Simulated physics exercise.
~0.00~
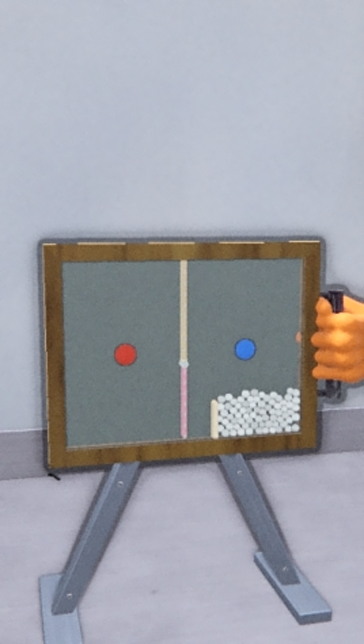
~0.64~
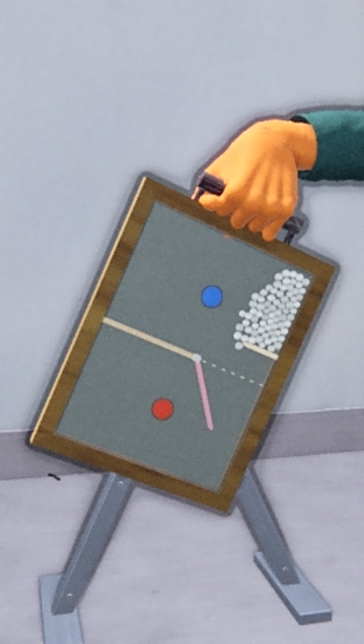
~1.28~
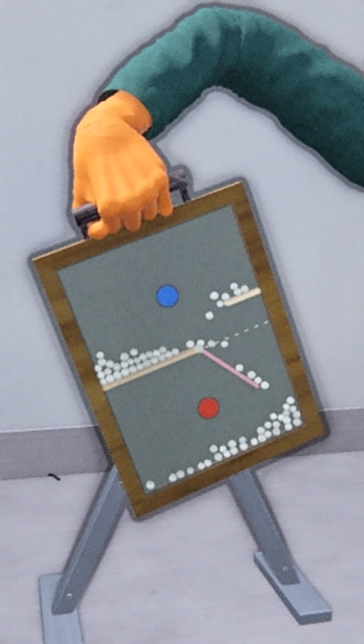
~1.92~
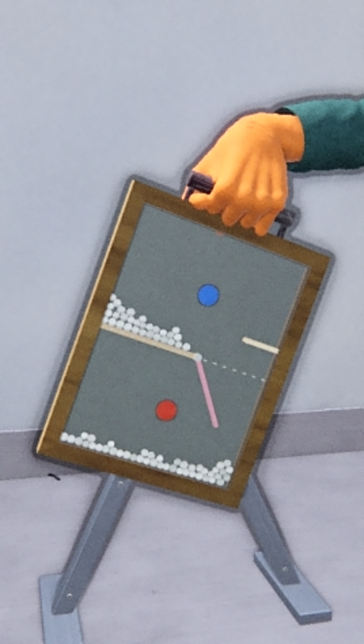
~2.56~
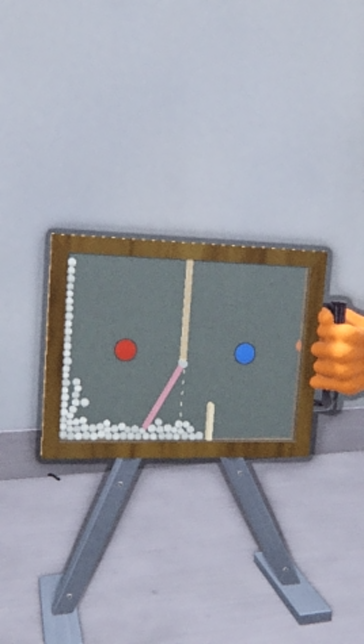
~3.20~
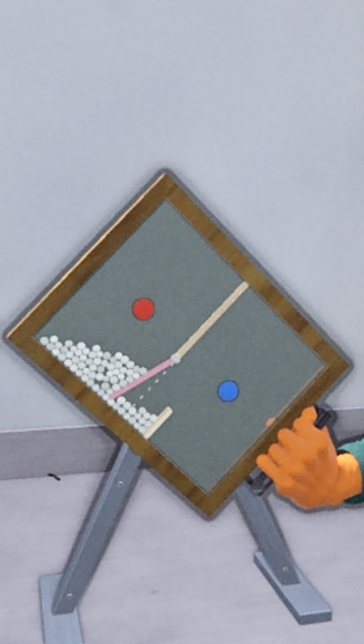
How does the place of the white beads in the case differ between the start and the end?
At the start the white beads are piled in the lower right corner, on the side with the blue dot. At the end they lie heaped at the lower left of the tilted case, mostly on the side with the red dot.
